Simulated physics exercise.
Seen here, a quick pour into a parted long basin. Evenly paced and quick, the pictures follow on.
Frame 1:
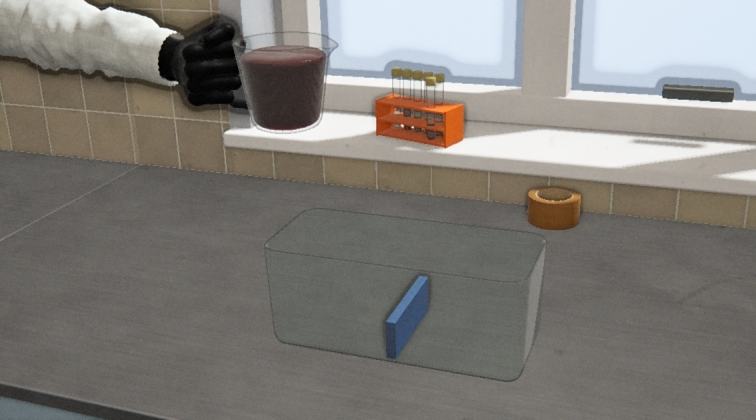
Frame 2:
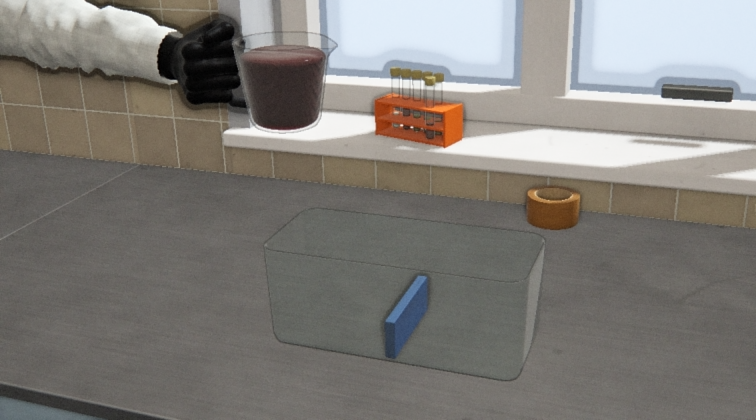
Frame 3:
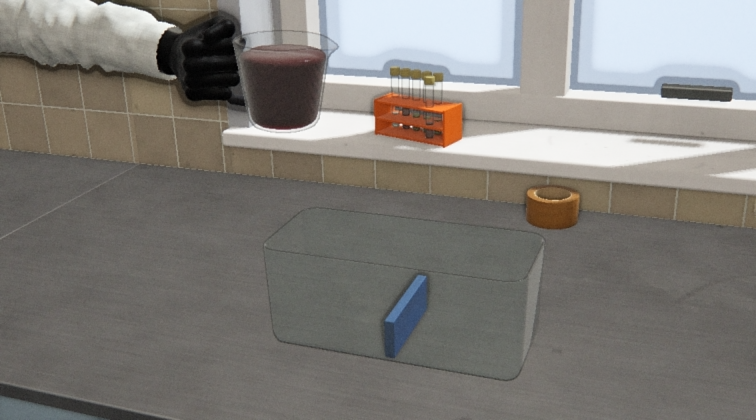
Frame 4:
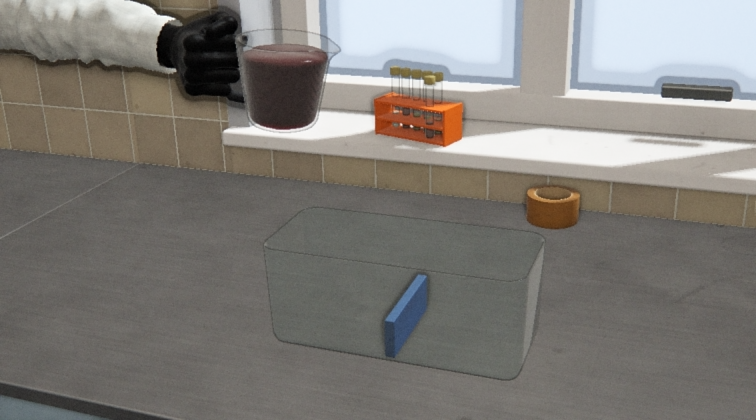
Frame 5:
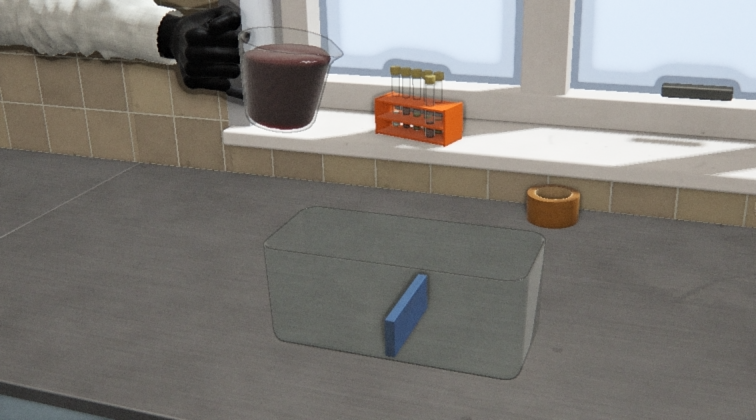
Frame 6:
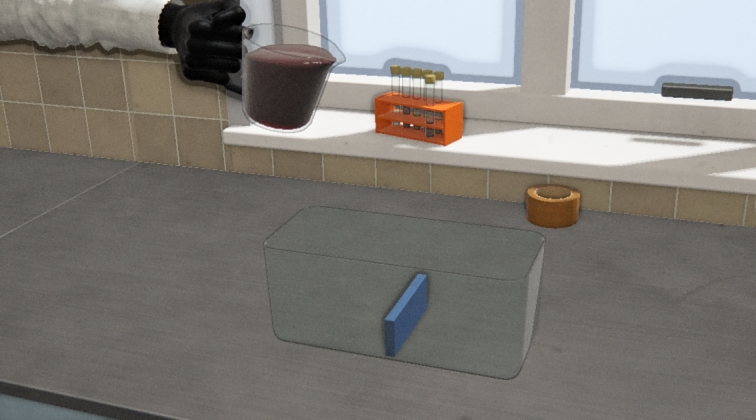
On a grey counter by a bright window, a black-gloved hand holds a clear jug of dark liquid up and left of an empty transparent basin with a blue divider, then gradually tilts the jug slightly to the right.
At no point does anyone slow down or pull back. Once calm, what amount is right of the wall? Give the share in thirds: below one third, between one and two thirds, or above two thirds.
The share is between one and two thirds.
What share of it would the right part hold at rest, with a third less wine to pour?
Estimated share: Around 10 %.
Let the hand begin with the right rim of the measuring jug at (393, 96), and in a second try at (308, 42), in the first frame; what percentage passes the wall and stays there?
Roughly 95 % and 5 %.
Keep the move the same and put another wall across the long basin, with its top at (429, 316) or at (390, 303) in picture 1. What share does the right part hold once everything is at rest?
About 10 % and 85 %.
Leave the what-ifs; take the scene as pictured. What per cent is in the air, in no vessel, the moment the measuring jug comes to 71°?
30 %.
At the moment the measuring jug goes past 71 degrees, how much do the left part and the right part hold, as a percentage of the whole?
Left: 5 %; right: 0 %.
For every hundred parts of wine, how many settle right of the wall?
It comes to about 45 per cent.
A moment on, the measuring jug is tipped part way and 67 per cent is still to pour, 3 is left of the wall and 2 right of it.
Next, the measuring jug is tipped on its side and 18 per cent is still to pour, 23 is left of the wall and 34 right of it.
Then the measuring jug is tipped on its side and 2 per cent is still to pour, 49 is left of the wall and 43 right of it.
Later the measuring jug is tipped on its side and 0 per cent is still to pour, 55 is left of the wall and 43 right of it.
In the end 55 per cent lies left of the wall, 44 right of it and 1 outside.
